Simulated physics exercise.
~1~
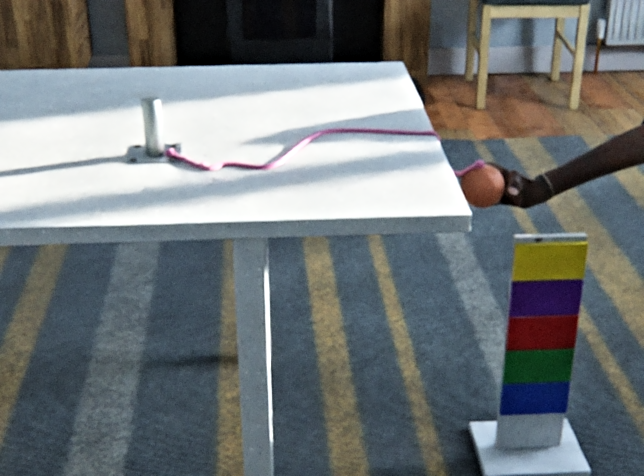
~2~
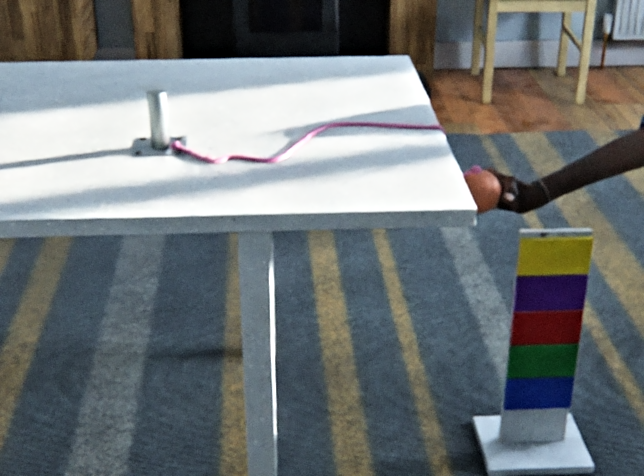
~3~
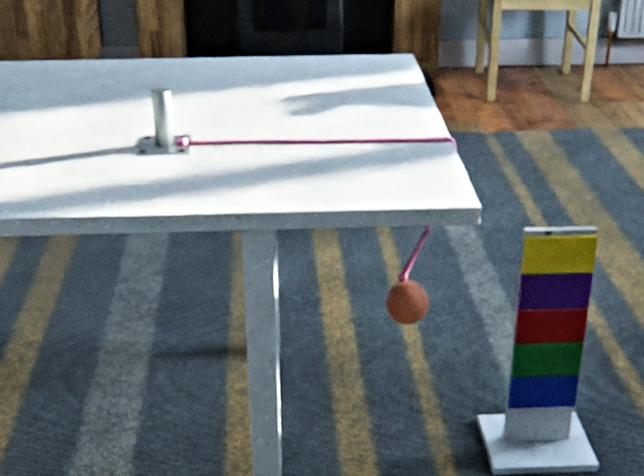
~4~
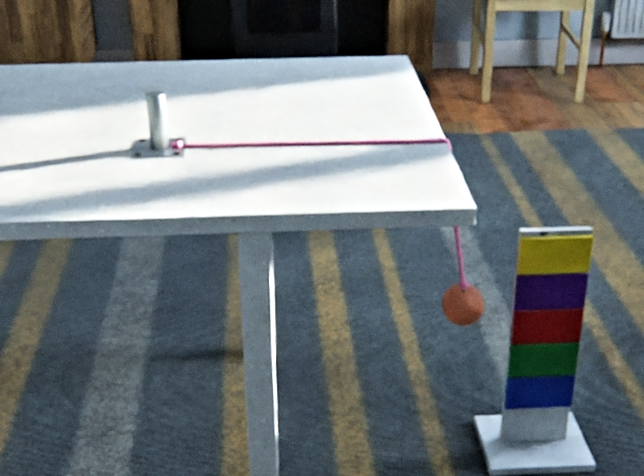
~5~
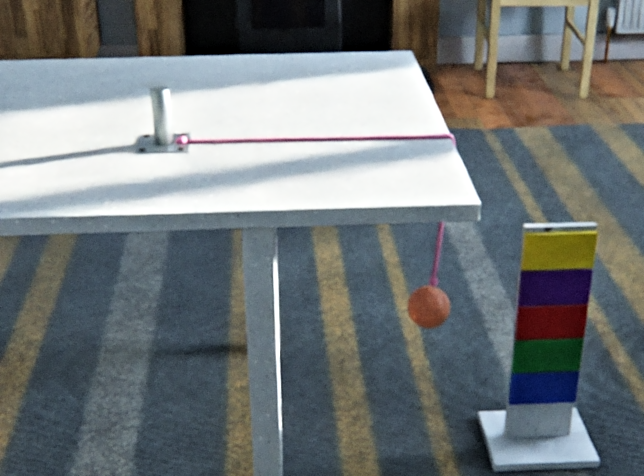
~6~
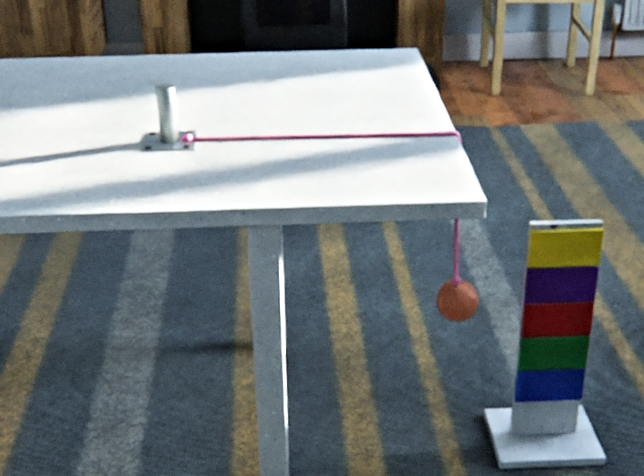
An orange ball on a pink cord is held by a hand just past the right edge of a white table, seen from the side in a room with a striped carpet. The cord lies slack across the tabletop to a short metal post, and a stand at lower right shows yellow, purple, red, green and blue bands from top to bottom. The hand lets go and leaves view, and the ball drops and swings left beneath the edge, pulling the cord straight. It sways right, left, then right again in small swings. Finally it hangs below the edge, level with the purple band.
